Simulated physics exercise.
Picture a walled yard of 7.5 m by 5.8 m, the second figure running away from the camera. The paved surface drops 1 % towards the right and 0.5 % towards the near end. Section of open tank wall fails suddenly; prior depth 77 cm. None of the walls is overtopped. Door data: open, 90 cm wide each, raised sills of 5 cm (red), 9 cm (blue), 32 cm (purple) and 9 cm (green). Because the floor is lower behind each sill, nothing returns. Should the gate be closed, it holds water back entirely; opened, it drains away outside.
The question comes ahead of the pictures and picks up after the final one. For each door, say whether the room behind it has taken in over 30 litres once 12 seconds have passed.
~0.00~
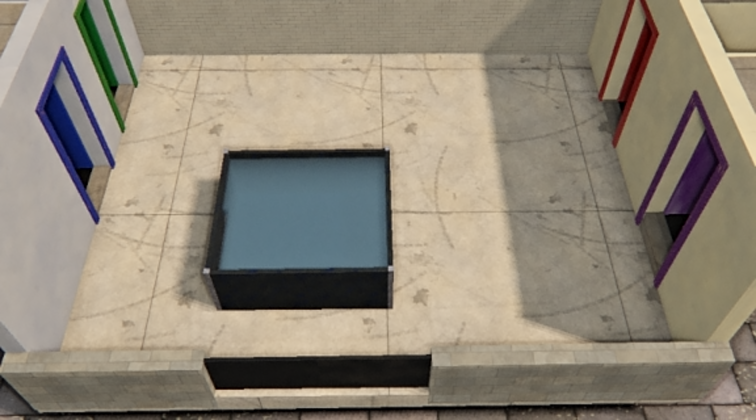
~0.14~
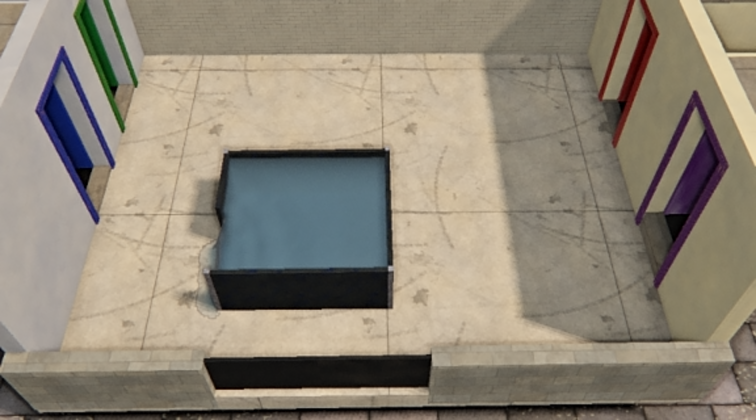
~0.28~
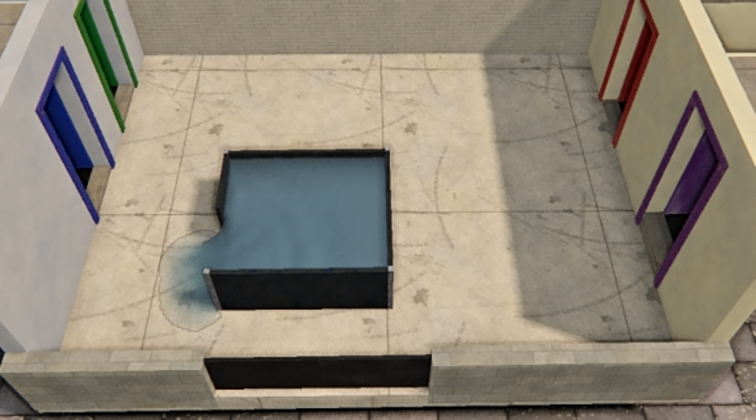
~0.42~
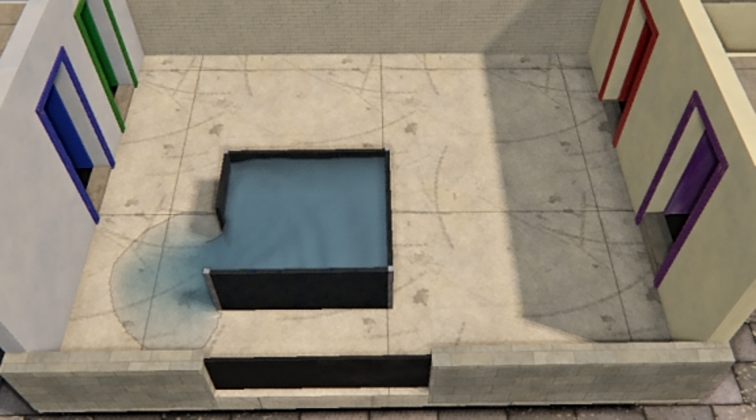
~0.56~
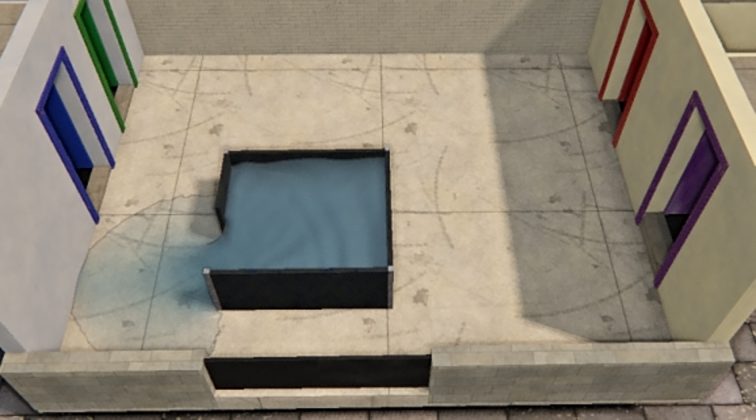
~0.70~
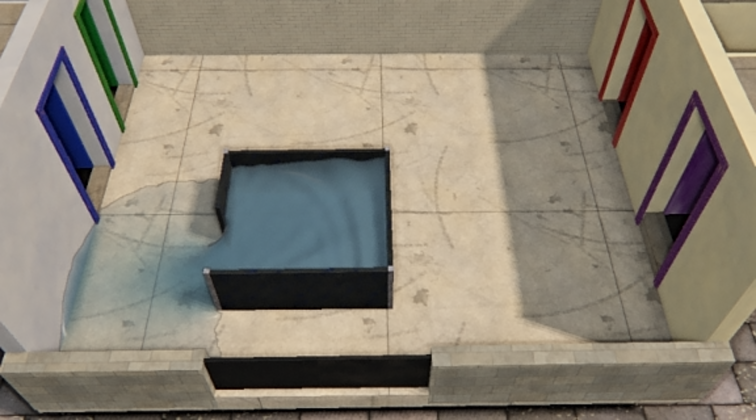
The red door: Over, the blue door: Over, the purple door: Not over, the green door: Not over.
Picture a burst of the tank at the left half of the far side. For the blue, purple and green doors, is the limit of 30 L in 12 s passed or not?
The blue door comes out less than that, the purple door less than that and the green door more than that.
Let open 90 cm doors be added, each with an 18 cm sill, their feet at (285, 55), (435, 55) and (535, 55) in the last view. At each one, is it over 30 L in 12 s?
In sequence the answers are less than that, less than that and less than that.
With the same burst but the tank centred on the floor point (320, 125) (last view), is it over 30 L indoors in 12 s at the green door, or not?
Lab note: Green door limit exceeded.
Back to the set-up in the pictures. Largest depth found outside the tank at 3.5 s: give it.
About 30 cm.
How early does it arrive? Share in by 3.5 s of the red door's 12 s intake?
Share by then: ~ 0 %.
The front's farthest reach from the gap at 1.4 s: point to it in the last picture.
Location: Approx. (125, 127) in the last view.
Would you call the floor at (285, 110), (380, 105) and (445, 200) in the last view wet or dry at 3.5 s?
Status of the three spots: Inundated, free of it, free of it.
After 1.4 s water covers 15 % of the floor and is deepest (56 cm) near (53, 379); red door not reached, blue door 16 cm at the sill, 6 L in, purple door not reached, green door not reached.
After 2.2 s water covers 20 % of the floor and is deepest (40 cm) near (57, 365); red door not reached, blue door 17 cm at the sill, 24 L in, purple door not reached, green door 6 cm at the sill, 0 L in.
After 3.5 s water covers 45 % of the floor and is deepest (30 cm) near (57, 365); red door not reached, blue door 14 cm at the sill, 50 L in, purple door not reached, green door 6 cm at the sill, 0 L in.
After 7.0 s water covers 90 % of the floor and is deepest (18 cm) near (659, 372); red door 10 cm at the sill, 2 L in, blue door 9 cm at the sill, 69 L in, purple door 10 cm at the sill, 0 L in, green door 7 cm at the sill, 1 L in.
After 12.0 s water covers 100 % of the floor and is deepest (14 cm) near (674, 372); red door 12 cm at the sill, 147 L in, blue door 4 cm at the sill, 70 L in, purple door 9 cm at the sill, 0 L in, green door 5 cm at the sill, 2 L in.
